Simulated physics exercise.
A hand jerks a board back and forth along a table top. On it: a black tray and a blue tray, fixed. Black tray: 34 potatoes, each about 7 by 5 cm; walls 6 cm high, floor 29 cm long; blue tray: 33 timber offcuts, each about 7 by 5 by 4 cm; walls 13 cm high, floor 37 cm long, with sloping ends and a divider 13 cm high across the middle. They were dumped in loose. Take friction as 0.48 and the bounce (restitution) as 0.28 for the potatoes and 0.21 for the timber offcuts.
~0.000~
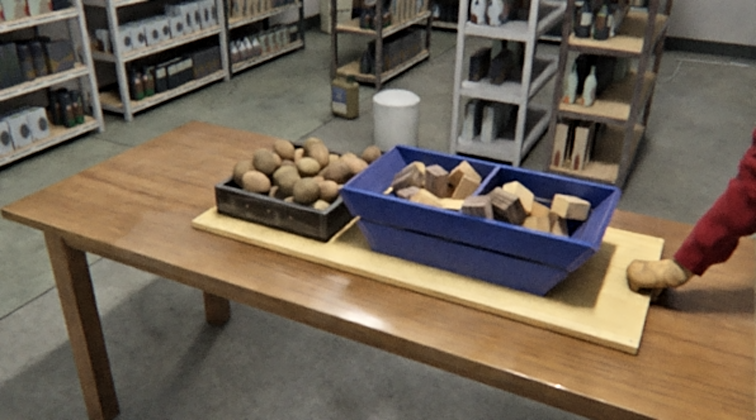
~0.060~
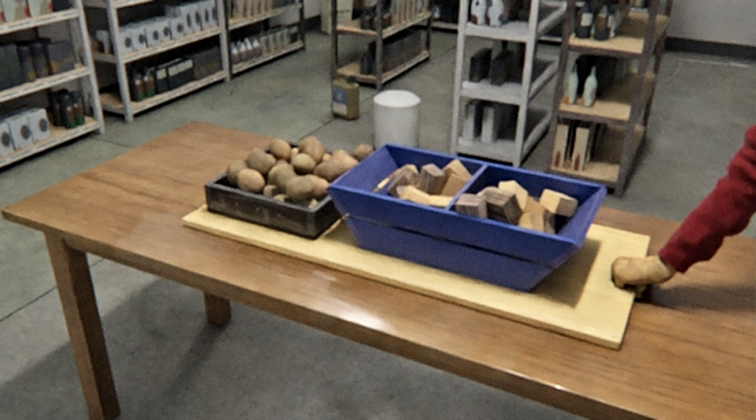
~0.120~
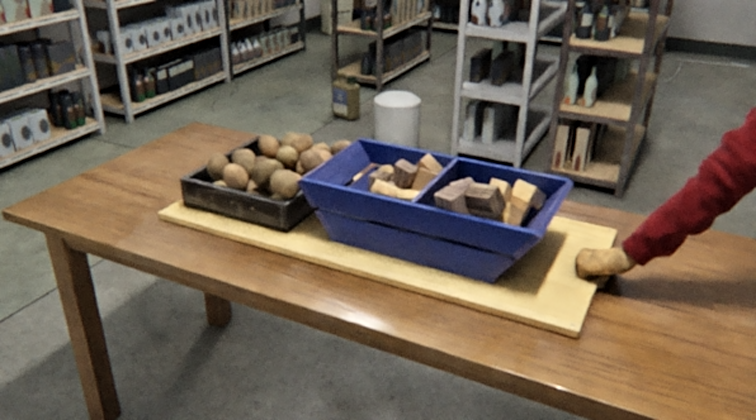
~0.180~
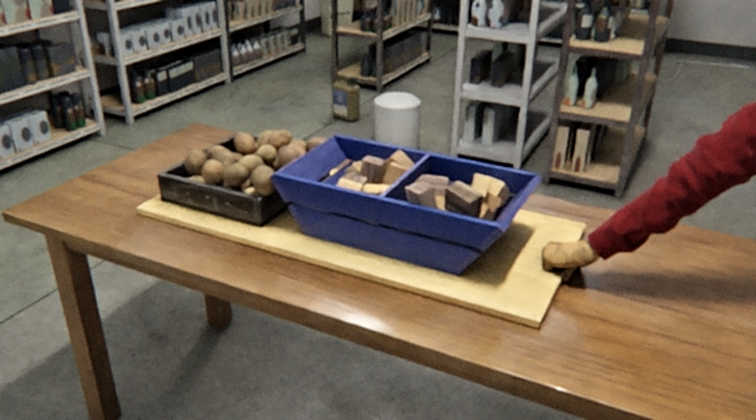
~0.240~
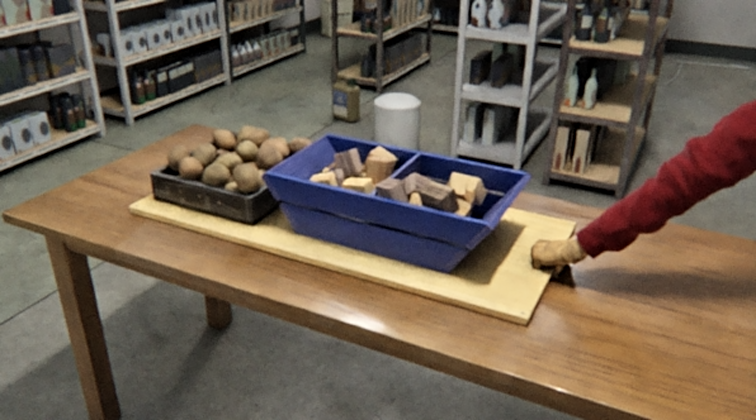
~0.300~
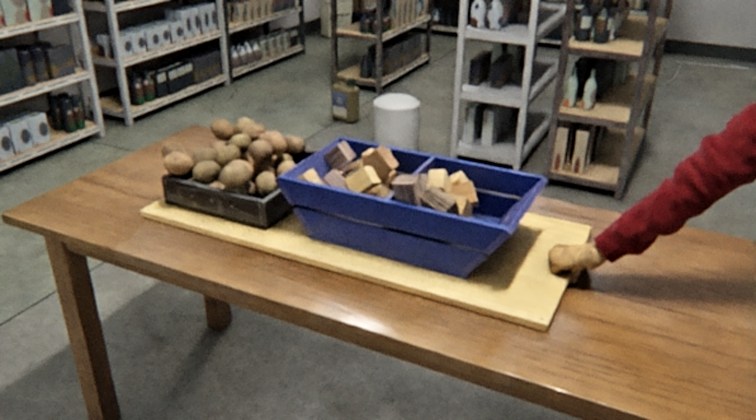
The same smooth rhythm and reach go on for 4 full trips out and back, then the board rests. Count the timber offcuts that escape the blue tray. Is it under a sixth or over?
Out of the blue tray go under a sixth of the timber offcuts.
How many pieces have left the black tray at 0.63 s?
About: Black tray 8.
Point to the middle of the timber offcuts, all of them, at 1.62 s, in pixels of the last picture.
Around (376, 207).
After 0.63 s, black tray 26 in, 8 out and blue tray 33 in, 0 out.
After 1.04 s, black tray 19 in, 15 out and blue tray 32 in, 1 out.
After 1.62 s, black tray 18 in, 16 out and blue tray 31 in, 2 out.
Outcome (at 2.37 s), black tray 18 in, 16 out and blue tray 31 in, 2 out. Asked share, 2 of 33, 6 per cent.
